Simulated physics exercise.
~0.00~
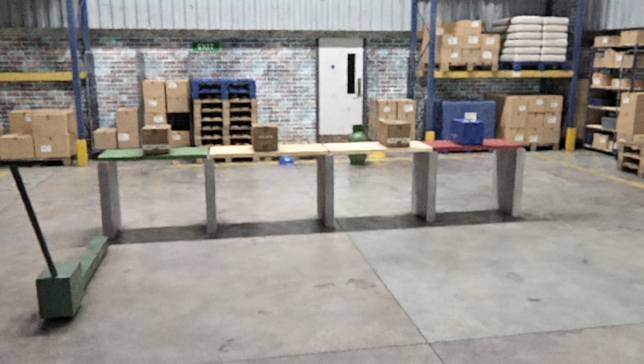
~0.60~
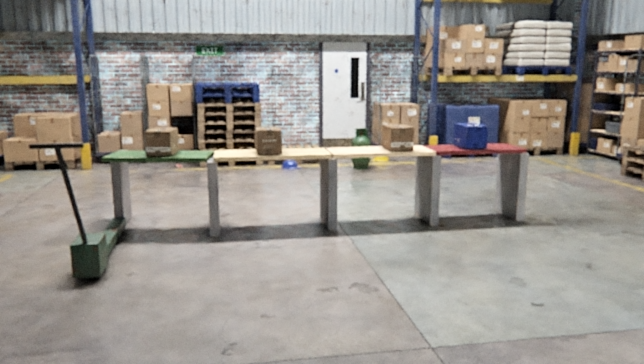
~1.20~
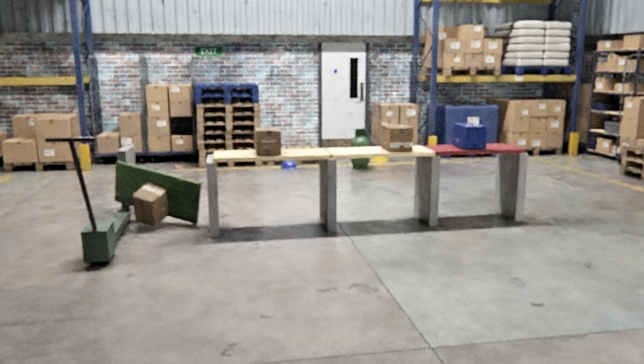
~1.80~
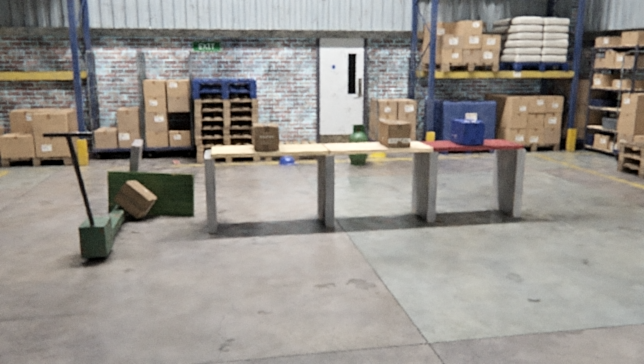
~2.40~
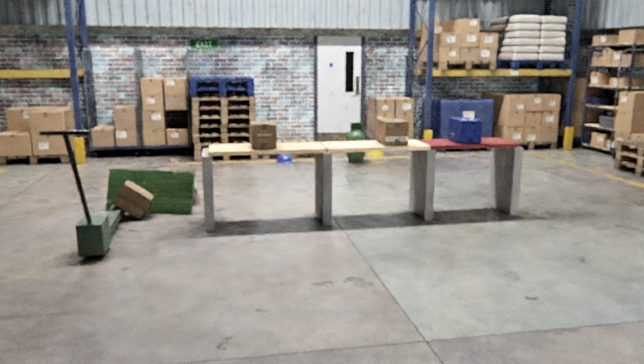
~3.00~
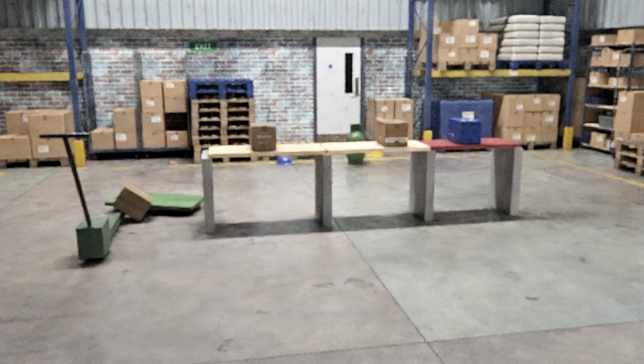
In a warehouse, a green jack slid in from the left against the end upright of a row of boards on grey supports, and the green board and a brown box dropped to the floor while the red board and blue crate stayed up.
